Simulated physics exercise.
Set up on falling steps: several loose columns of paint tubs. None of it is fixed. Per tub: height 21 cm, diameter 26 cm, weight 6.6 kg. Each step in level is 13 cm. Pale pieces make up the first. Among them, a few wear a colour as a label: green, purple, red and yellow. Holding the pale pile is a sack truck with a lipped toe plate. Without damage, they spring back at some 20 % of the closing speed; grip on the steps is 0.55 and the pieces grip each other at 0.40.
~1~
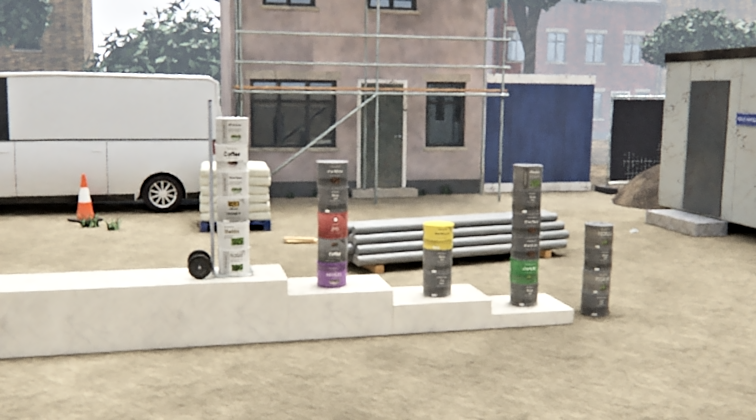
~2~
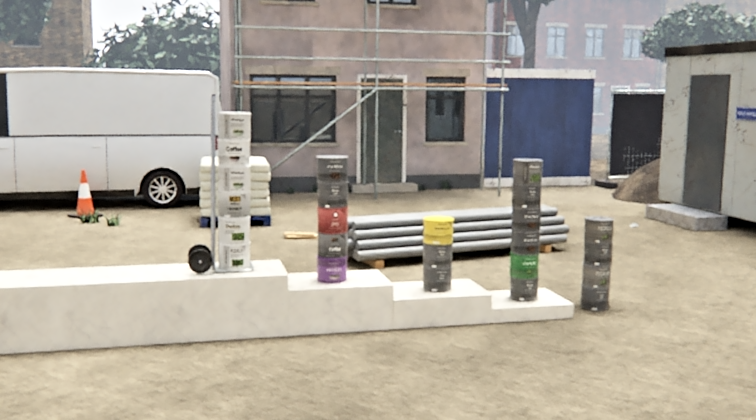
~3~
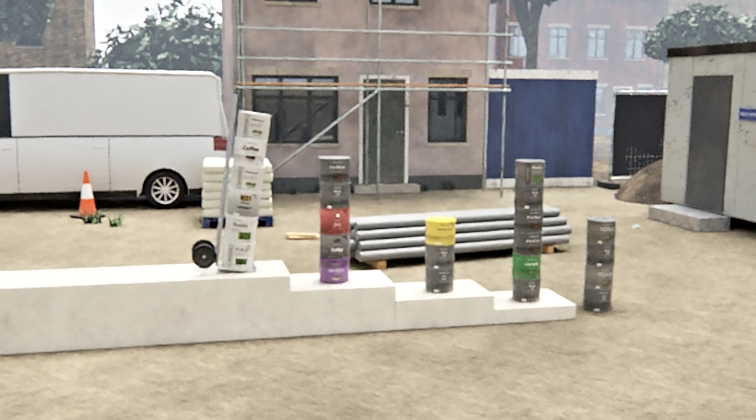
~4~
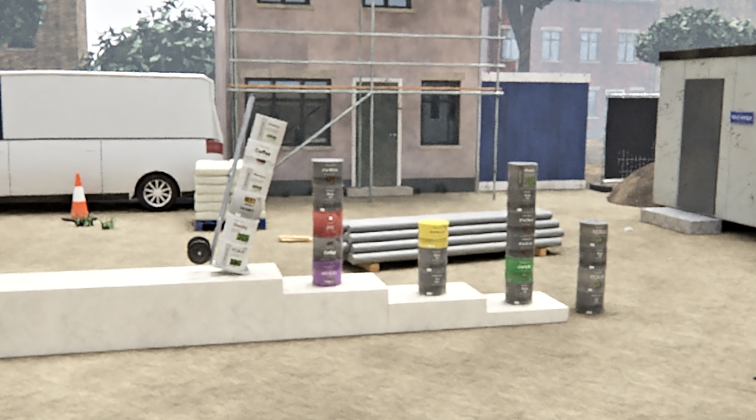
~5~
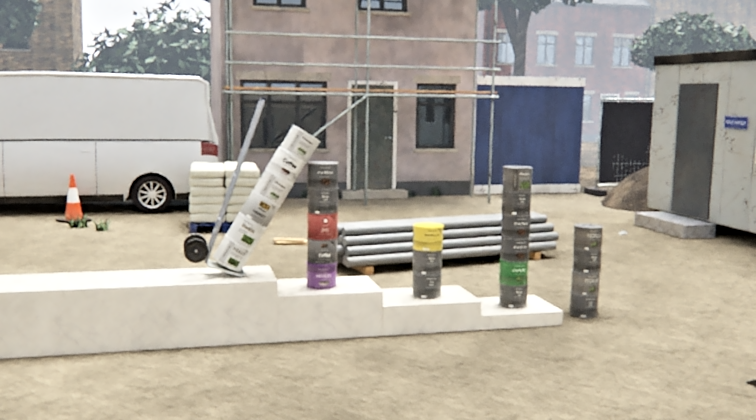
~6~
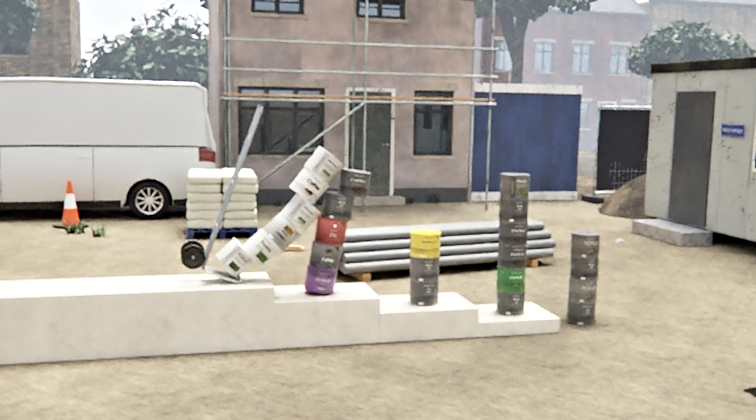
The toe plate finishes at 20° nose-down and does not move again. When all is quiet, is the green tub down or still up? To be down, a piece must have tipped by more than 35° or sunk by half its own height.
Once things settle, the tub keeps its height.
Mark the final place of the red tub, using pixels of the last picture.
Look near (394, 289) in the final frame.
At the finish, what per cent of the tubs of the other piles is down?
Somewhere near 30 in a hundred.
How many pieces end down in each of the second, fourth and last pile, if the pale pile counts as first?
By pile: Second 4, fourth 0, last 0.
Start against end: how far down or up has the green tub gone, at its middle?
0 cm lower.
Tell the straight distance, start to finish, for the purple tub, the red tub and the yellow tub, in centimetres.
Purple 0, red 80, yellow 80.
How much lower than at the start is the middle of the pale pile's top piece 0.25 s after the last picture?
40 cm.
Then, 0.25 s after the last picture, 6 of the pale pile down; 1 of the 18 other tubs down; green tub unmoved; red tub leaning 30°.
Then, 0.77 s after the last picture, 6 of the pale pile down; 5 of the 18 other tubs down; green tub unmoved; red tub on its side.
By the end, 6 of the pale pile down; 5 of the 18 other tubs down; green tub shifted 18 mm; red tub on its side; yellow tub on its side. As the last picture would show them, middles, green tub near (513, 278), red tub near (394, 289).
